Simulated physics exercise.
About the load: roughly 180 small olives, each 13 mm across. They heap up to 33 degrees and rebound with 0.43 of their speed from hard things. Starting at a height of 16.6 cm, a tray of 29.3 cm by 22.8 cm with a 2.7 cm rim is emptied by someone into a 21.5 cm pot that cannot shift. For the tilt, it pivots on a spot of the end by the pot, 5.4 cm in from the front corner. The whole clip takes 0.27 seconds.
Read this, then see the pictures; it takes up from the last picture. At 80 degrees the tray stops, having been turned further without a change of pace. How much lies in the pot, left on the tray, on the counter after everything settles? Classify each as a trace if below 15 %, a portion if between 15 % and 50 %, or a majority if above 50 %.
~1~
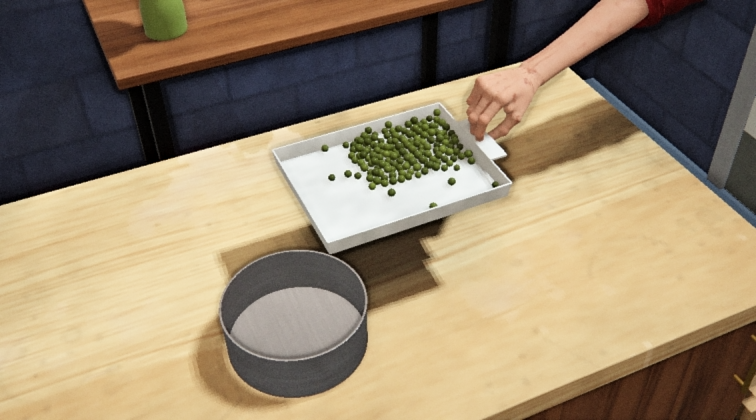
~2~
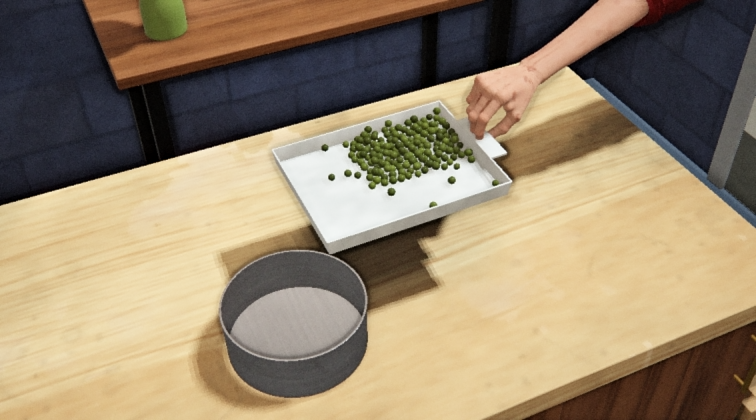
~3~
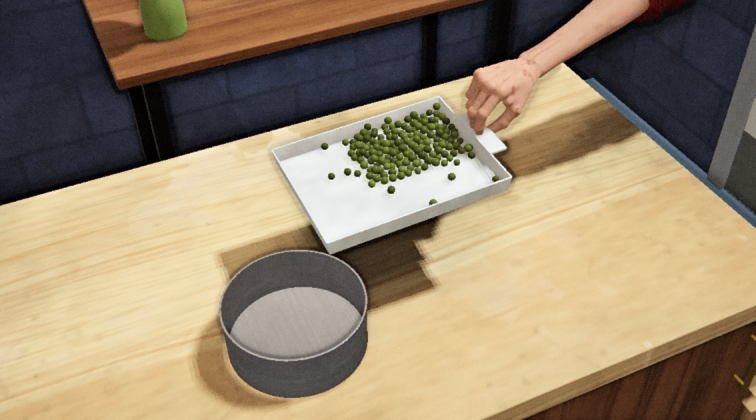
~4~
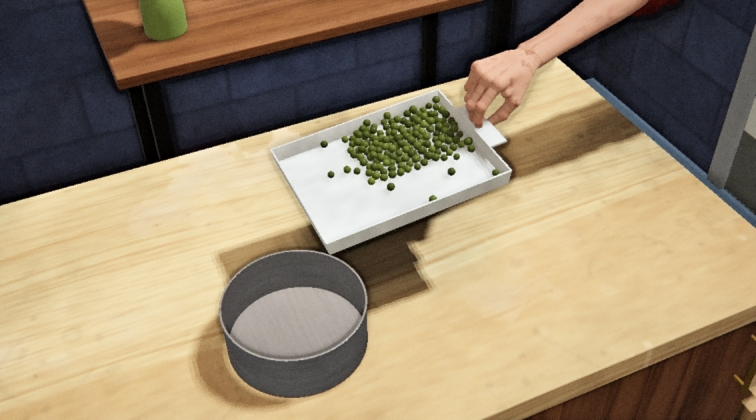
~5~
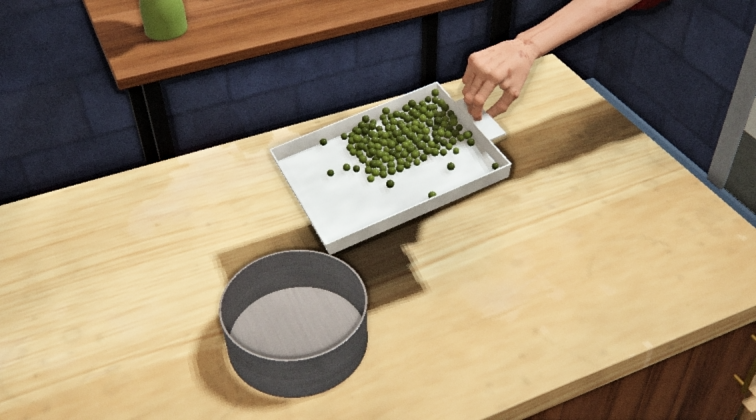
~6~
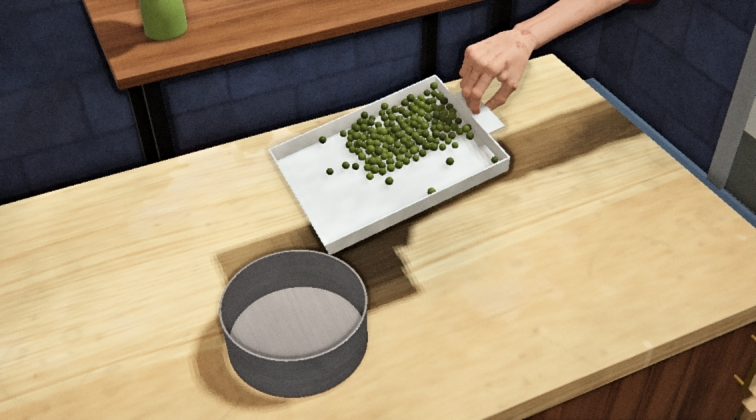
Pot: A trace. Left on the tray: A majority. Counter: A trace.
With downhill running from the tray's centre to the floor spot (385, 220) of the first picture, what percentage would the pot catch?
5 %.
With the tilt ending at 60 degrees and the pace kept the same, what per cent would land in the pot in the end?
Around 5 %, I reckon.
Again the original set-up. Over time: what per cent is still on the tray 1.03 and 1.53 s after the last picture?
90 then 90.
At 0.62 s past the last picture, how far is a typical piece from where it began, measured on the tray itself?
Some 14 cm.
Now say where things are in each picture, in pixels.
The first frame shows tray tilt 0 degrees, front corners at (329, 240) and (509, 182); middle of the pieces at (404, 153); pot at (293, 302).
The second frame shows tray tilt 1 degrees, front corners at (329, 241) and (509, 181); middle of the pieces at (404, 152).
The third frame shows tray tilt 2 degrees, front corners at (328, 241) and (509, 176); middle of the pieces at (404, 149).
The fourth frame shows tray tilt 5 degrees, front corners at (328, 241) and (508, 170), lowest corner left front; middle of the pieces at (403, 144).
The fifth frame shows tray tilt 8 degrees, front corners at (327, 242) and (508, 163), lowest corner left front; middle of the pieces at (402, 140).
The sixth frame shows tray tilt 11 degrees, front corners at (326, 243) and (507, 157), lowest corner left front; middle of the pieces at (401, 135); pot at (293, 302).
Then, 0.62 s after the last picture, tilt 44 degrees; the tray holds 100 %, the pot 0 %.
Then, 1.03 s after the last picture, tilt 65 degrees; the tray holds 90 %, the pot 5 %.
Then, 1.53 s after the last picture, tilt 80 degrees; the tray holds 90 %, the pot 5 %.
In the end, pot 5 %, tray 85 %, counter 10 %.
